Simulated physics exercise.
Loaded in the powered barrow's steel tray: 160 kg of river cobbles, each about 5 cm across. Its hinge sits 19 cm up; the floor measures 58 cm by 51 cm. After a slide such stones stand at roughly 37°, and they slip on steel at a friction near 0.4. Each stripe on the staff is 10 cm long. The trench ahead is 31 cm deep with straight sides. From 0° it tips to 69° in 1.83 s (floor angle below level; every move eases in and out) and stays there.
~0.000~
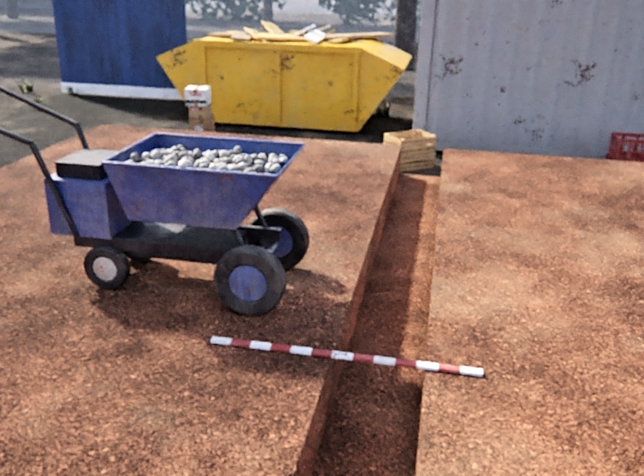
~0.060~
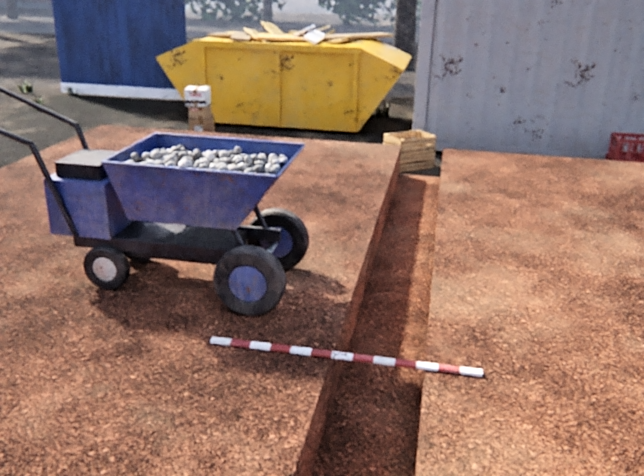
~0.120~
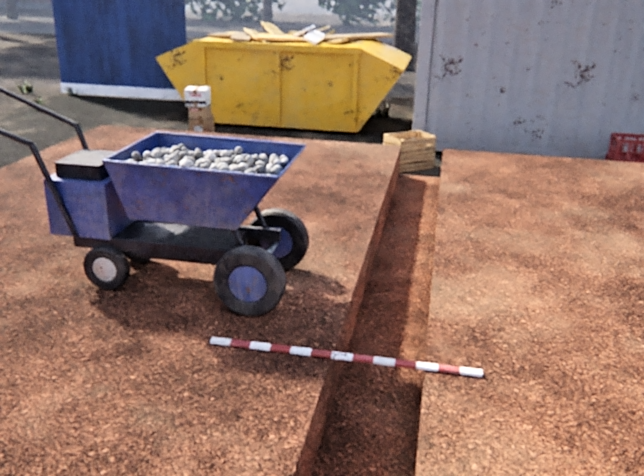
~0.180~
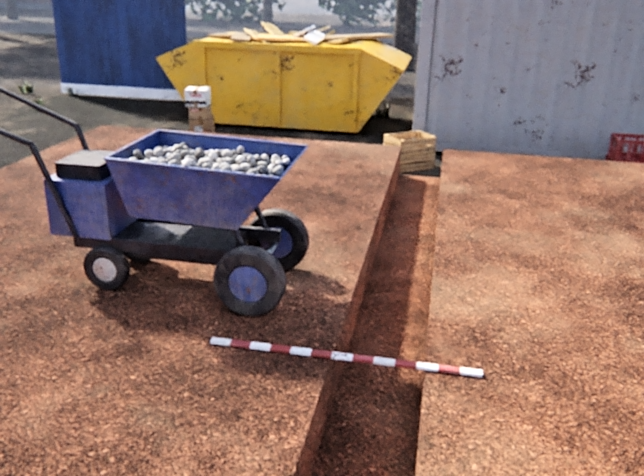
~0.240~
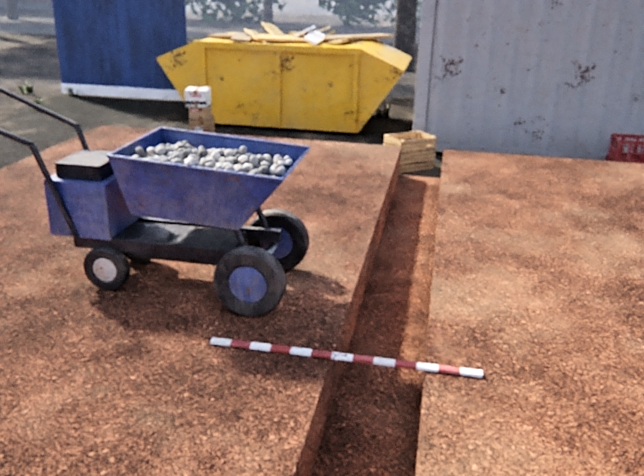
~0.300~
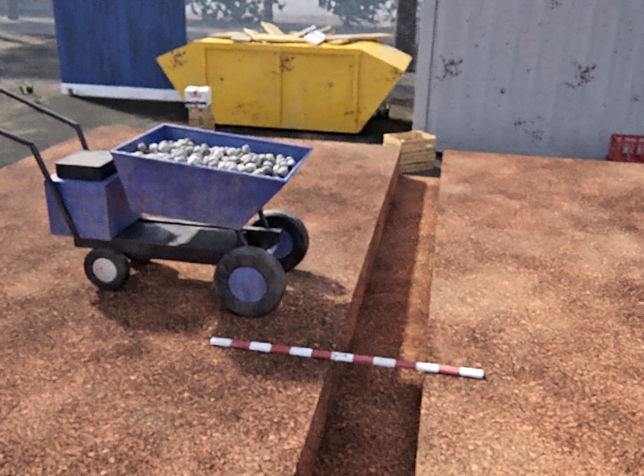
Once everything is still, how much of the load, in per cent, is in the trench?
Roughly 92 per cent ends in the trench.
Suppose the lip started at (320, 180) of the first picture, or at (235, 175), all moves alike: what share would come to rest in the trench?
Near 45 per cent from the first place, 100 from the second.
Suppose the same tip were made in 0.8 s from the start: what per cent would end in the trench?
In that case some 70 per cent.
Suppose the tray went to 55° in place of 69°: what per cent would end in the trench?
In that case some 45 per cent.
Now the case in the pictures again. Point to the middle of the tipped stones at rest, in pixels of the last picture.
Near (397, 338).
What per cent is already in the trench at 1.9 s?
Some 45 per cent.
After 1.4 s the floor is at 58°; 99 % in the tray, 1 % in the trench; the foremost stones are at (381, 253).
After 1.9 s the floor is at 69°; 53 % in the tray, 43 % in the trench, 4 % past the trench; the foremost stones are at (467, 302).
After 2.3 s the floor is at 69°; 29 % in the tray, 62 % in the trench, 8 % past the trench; the foremost stones are at (518, 314).
After 4.2 s the floor is at 69°; 0 % in the tray, 92 % in the trench, 8 % past the trench; the foremost stones are at (545, 326).
